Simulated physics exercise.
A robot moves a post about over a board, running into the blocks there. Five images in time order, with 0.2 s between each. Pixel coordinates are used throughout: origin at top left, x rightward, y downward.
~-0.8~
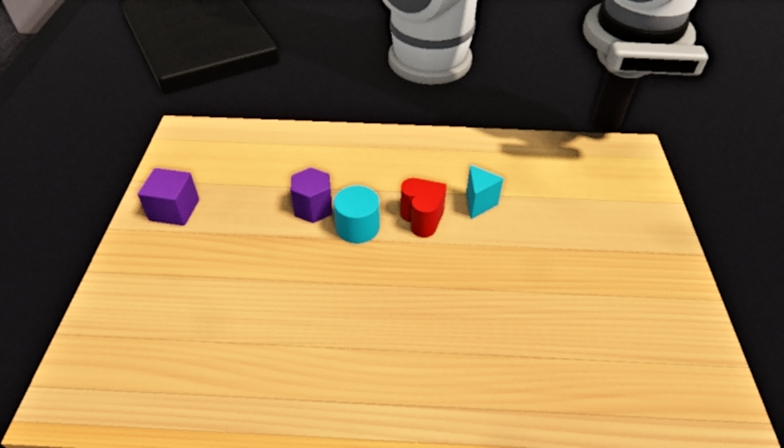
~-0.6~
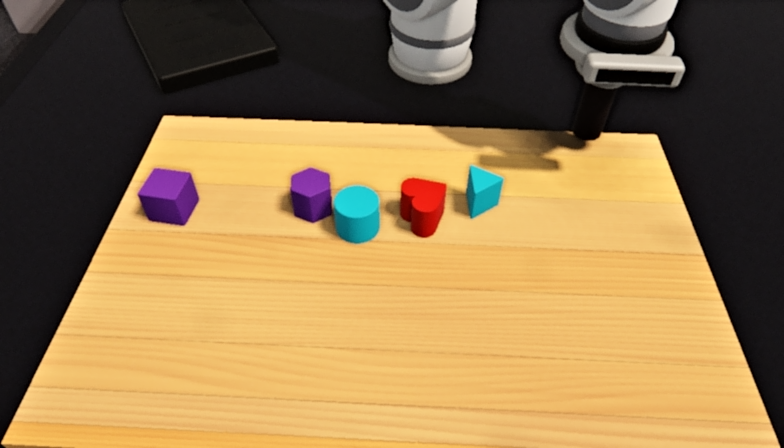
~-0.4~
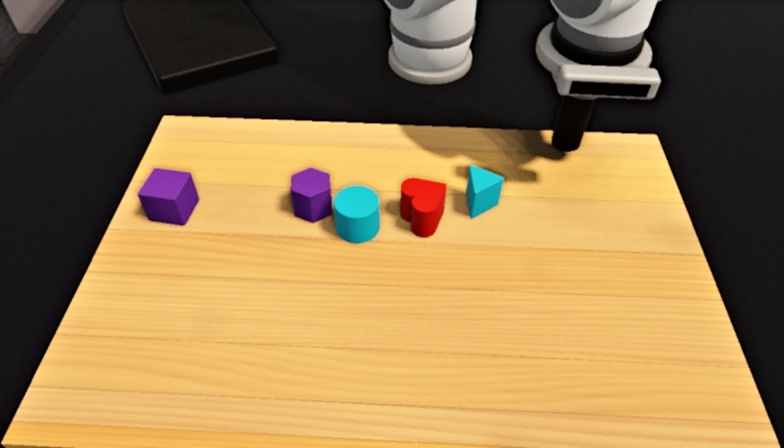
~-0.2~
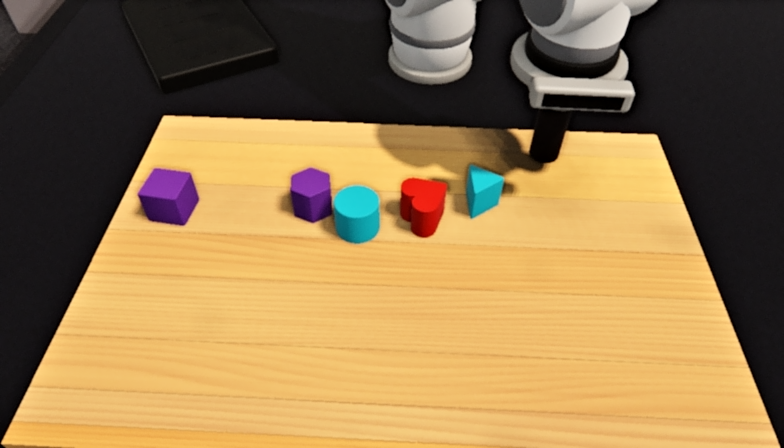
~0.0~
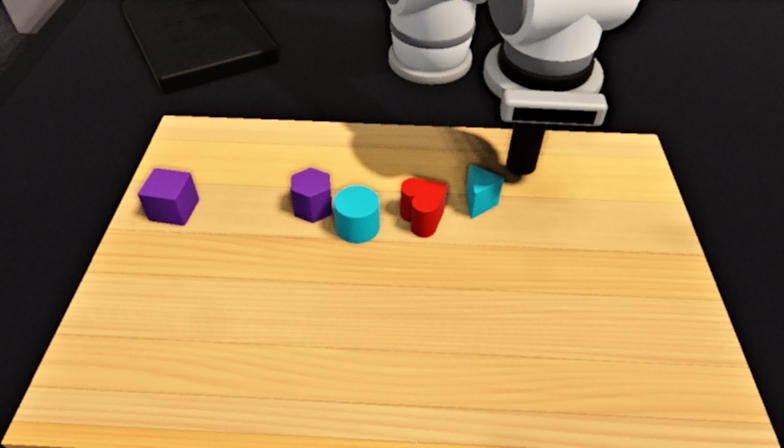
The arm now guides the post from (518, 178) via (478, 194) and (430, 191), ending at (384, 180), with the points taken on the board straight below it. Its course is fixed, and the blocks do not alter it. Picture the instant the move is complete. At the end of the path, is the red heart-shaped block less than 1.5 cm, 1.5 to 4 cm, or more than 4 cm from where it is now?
Distance: Below 1.5 cm.
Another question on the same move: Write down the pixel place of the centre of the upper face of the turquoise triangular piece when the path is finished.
It sits at (465, 189).
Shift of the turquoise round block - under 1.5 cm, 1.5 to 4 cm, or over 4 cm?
I'd go with under 1.5 cm for this block.
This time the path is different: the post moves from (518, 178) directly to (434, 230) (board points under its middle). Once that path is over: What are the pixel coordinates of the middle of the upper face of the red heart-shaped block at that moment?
Located at (398, 194).
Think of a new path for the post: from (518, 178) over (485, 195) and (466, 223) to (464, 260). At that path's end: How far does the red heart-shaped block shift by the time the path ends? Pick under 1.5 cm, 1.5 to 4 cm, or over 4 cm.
Travels under 1.5 cm.
What follows on the original path. One third of the way, post at (480, 182); turquoise triangular piece at (472, 184), turned 15° anticlockwise.
Two thirds of the way, post at (431, 179); turquoise triangular piece at (465, 189), turned 30° anticlockwise.
At the end, post at (384, 168); turquoise round block unmoved; red heart-shaped block unmoved; turquoise triangular piece at (465, 189), turned 30° anticlockwise.
